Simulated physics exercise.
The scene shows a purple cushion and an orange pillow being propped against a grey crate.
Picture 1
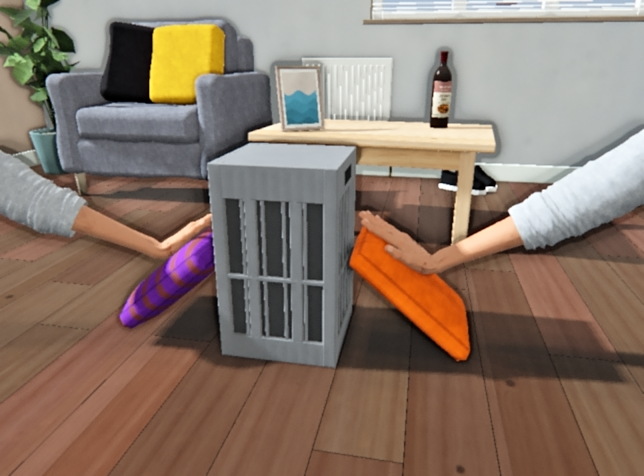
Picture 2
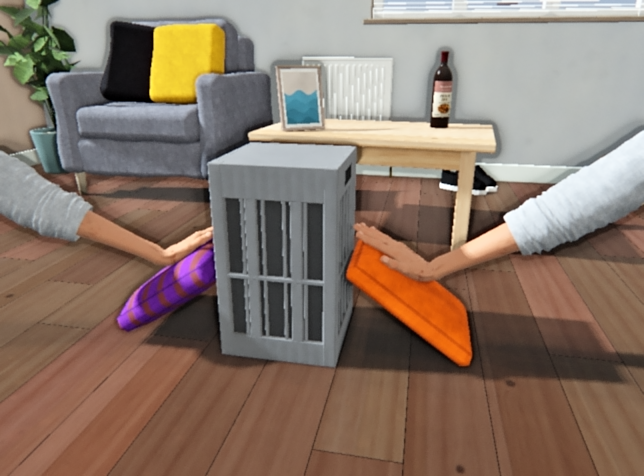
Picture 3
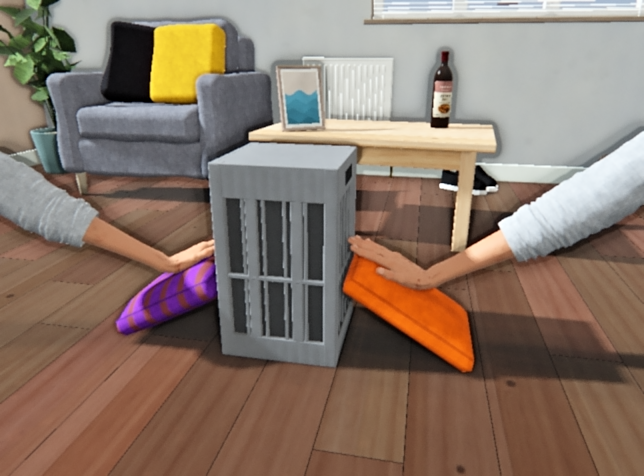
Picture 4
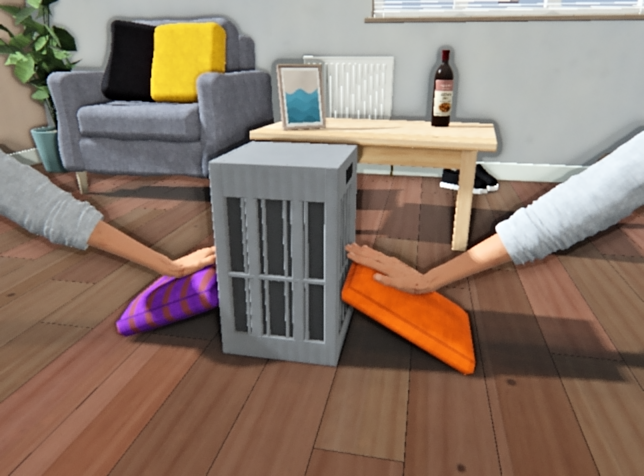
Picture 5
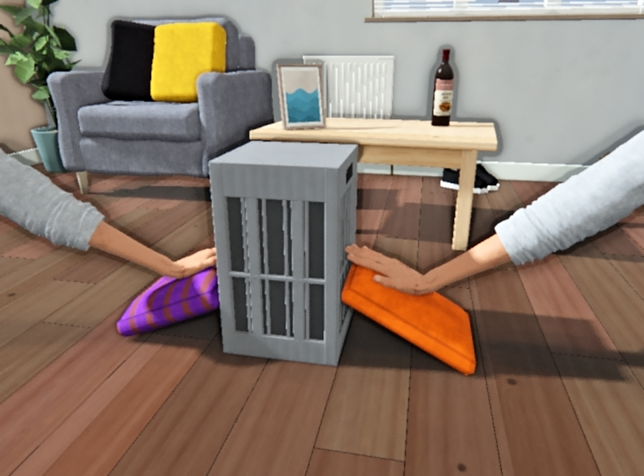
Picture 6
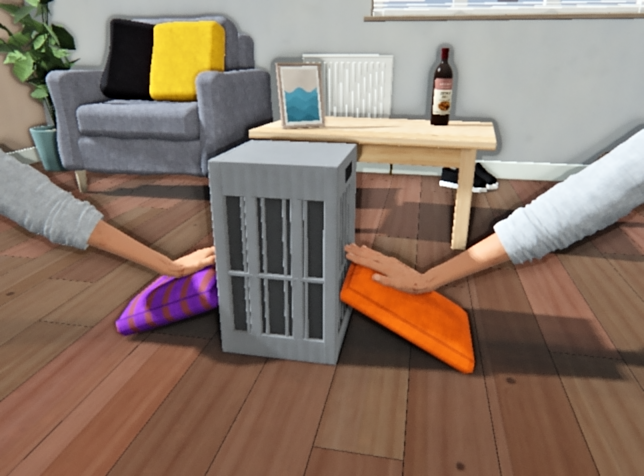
Two hands in grey sleeves reach in from the left and right toward a grey crate on a brown wooden floor, seen from the front and slightly above in a living room. A purple cushion leans on the crate's left side and an orange one on its right, before a grey armchair and wooden table. The hands press both slightly lower, then stay nearly still, as does the camera.
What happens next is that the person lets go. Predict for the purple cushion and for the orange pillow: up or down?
Purple cushion - down, orange pillow - down.
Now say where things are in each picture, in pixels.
In the first frame, cushion foot (126, 323), head (200, 263); pillow foot (463, 356), head (355, 260).
In the second frame, cushion foot (123, 326); pillow foot (465, 361).
In the third frame, cushion foot (121, 330); pillow foot (468, 367).
In the fourth frame, cushion foot (121, 331); pillow foot (469, 370).
In the fifth frame, cushion foot (122, 331); pillow foot (470, 369).
In the sixth frame, cushion foot (121, 330), head (213, 300), at a low slant; pillow foot (469, 368), head (345, 295), at a low slant.
Then, 0.18 s later than the last view, cushion flat on the floor near (187, 299); pillow slipping down near (412, 315).
Then, 0.32 s later than the last view, cushion flat on the floor near (189, 304); pillow flat on the floor near (415, 327).
Then, 0.78 s later than the last view, cushion flat on the floor near (188, 304); pillow flat on the floor near (416, 329).
Finally, cushion flat on the floor near (188, 304); pillow flat on the floor near (416, 329). The purple cushion slumps to the floor and the orange pillow slides down flat.
